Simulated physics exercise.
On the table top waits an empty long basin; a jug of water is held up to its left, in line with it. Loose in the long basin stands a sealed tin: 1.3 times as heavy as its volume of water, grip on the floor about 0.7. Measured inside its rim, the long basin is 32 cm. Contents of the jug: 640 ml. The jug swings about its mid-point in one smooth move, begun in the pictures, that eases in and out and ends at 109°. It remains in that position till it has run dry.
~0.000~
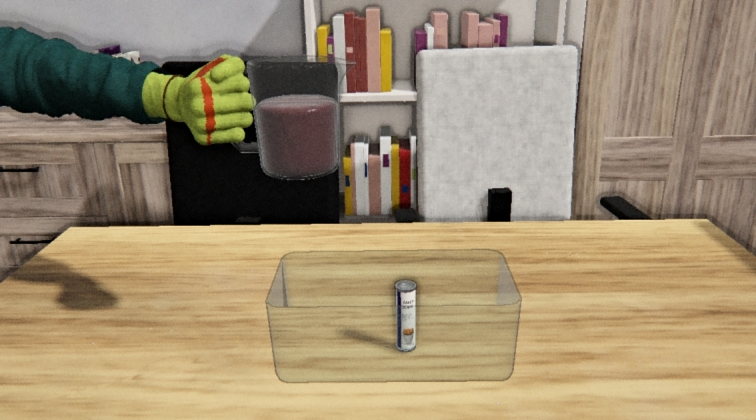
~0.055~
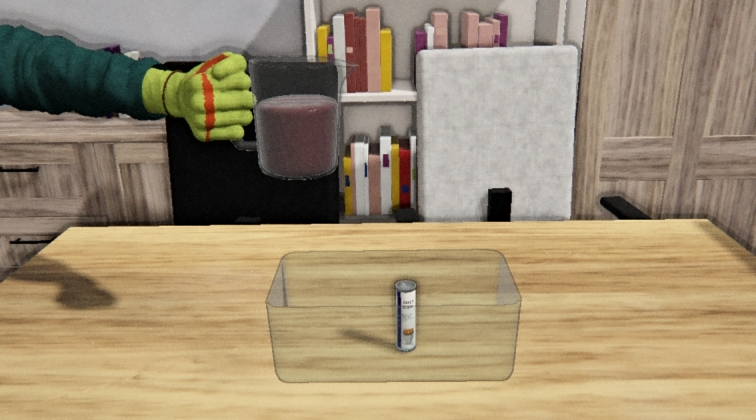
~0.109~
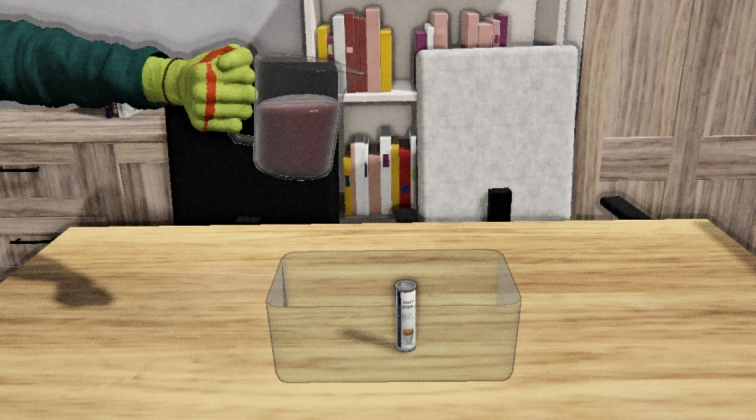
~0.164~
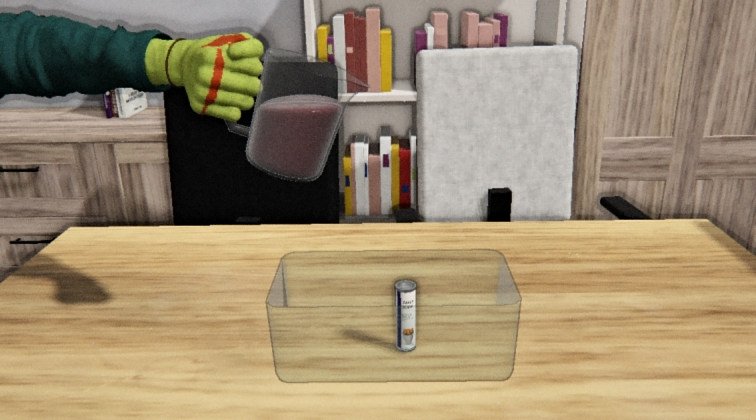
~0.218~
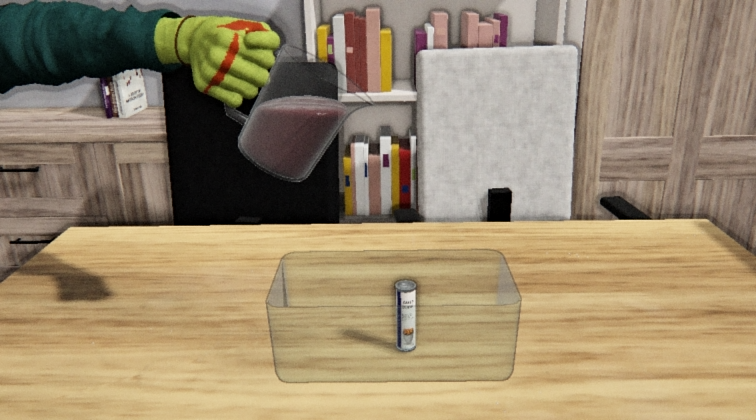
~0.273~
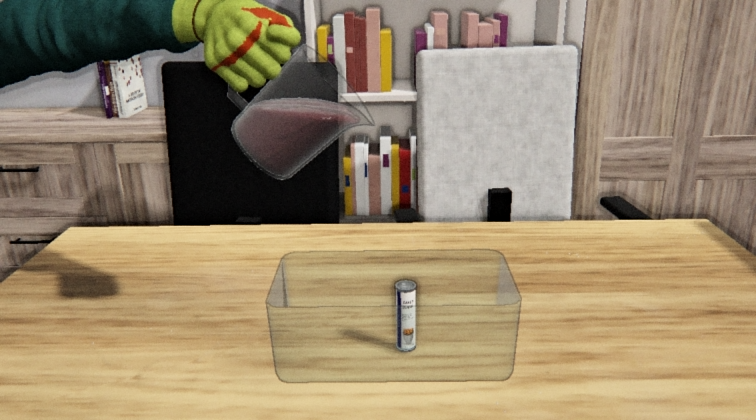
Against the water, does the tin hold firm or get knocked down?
Watch, it's going to hold out.
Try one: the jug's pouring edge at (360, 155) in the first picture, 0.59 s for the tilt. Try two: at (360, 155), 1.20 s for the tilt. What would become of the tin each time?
Trial 1 - tin tips; trial 2 - tin tips.
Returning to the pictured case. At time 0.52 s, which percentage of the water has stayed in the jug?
Roughly 58 %.
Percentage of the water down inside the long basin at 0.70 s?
60 per cent or thereabouts.
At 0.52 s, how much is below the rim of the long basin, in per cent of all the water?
At that time the basin holds about 5 per cent of the liquid.
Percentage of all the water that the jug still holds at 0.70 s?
14 %.
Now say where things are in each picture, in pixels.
Tilt 0°; pouring edge (356, 62); surface from (257, 102) to (337, 101); the long basin's rim runs from (275, 279) to (511, 276); the tin's top is at (406, 288), in the first frame.
Tilt 2°; pouring edge (358, 65); surface from (257, 102) to (338, 101), in the second frame.
Tilt 9°; pouring edge (364, 72); surface from (259, 103) to (339, 102), in the third frame.
Tilt 20°; pouring edge (371, 86); surface from (259, 107) to (344, 103), in the fourth frame.
Tilt 33°; pouring edge (376, 104); surface from (253, 114) to (349, 106), in the fifth frame.
Tilt 48°; pouring edge (376, 124); surface from (239, 116) to (357, 113), in the sixth frame.
After 0.52 s the tilt is 105° and 58 per cent is still to pour; the tin stands where it began.
After 0.70 s the tilt is 109° and 14 per cent is still to pour; the tin stands where it began.
After 0.89 s the tilt is 109° and 1 per cent is still to pour; the tin stands where it began.
After 1.09 s the tilt is 109° and 0 per cent is still to pour; the tin stands where it began.
In the end the tin stands where it began.
